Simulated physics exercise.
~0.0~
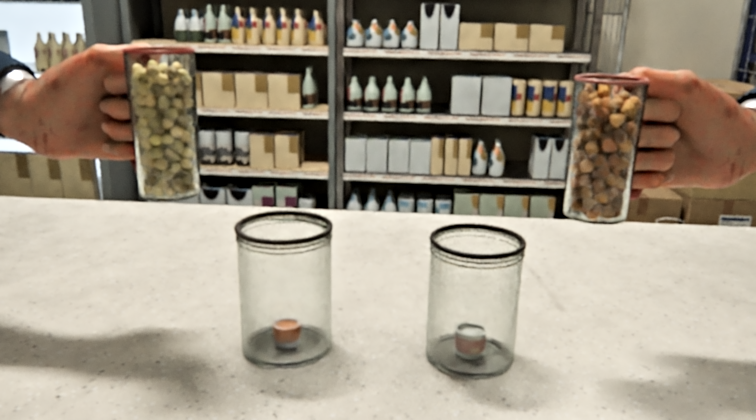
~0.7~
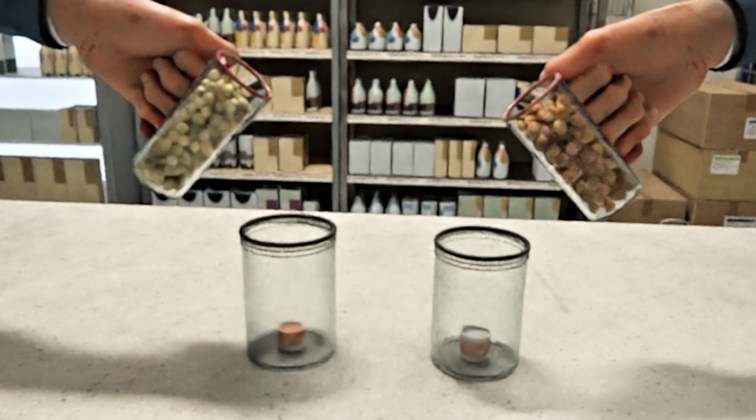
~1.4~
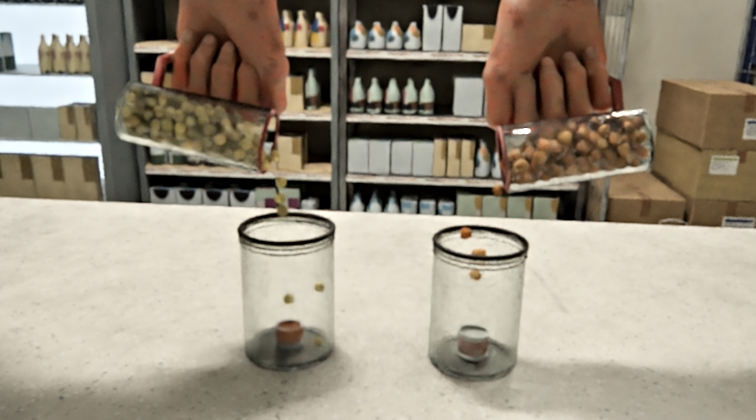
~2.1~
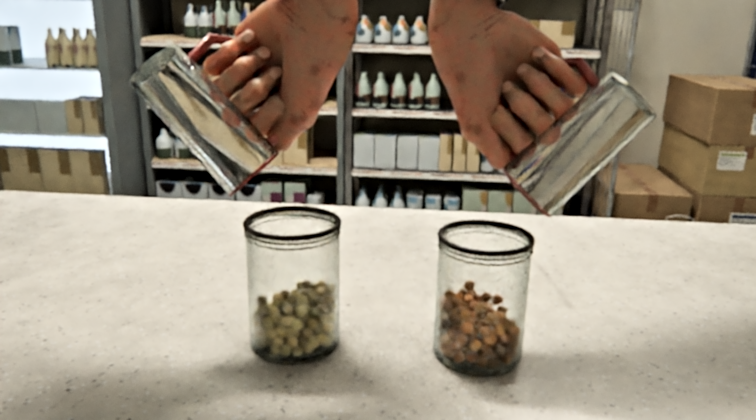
Two hands, one from each side, hold clear cups above a pale speckled counter, seen from the front by a slightly swaying camera, with stocked shelves behind. The left cup holds greenish-yellow pieces and the right one orange-brown pieces. Below them stand two dark-rimmed clear jars, each with a small orange-brown object on its floor, the right one topped with grey. The hands bring the cups inward and tip them until pieces begin dropping into both jars. The cups tilt further and empty, leaving heaps that cover both objects, with nothing spilled beside the jars.
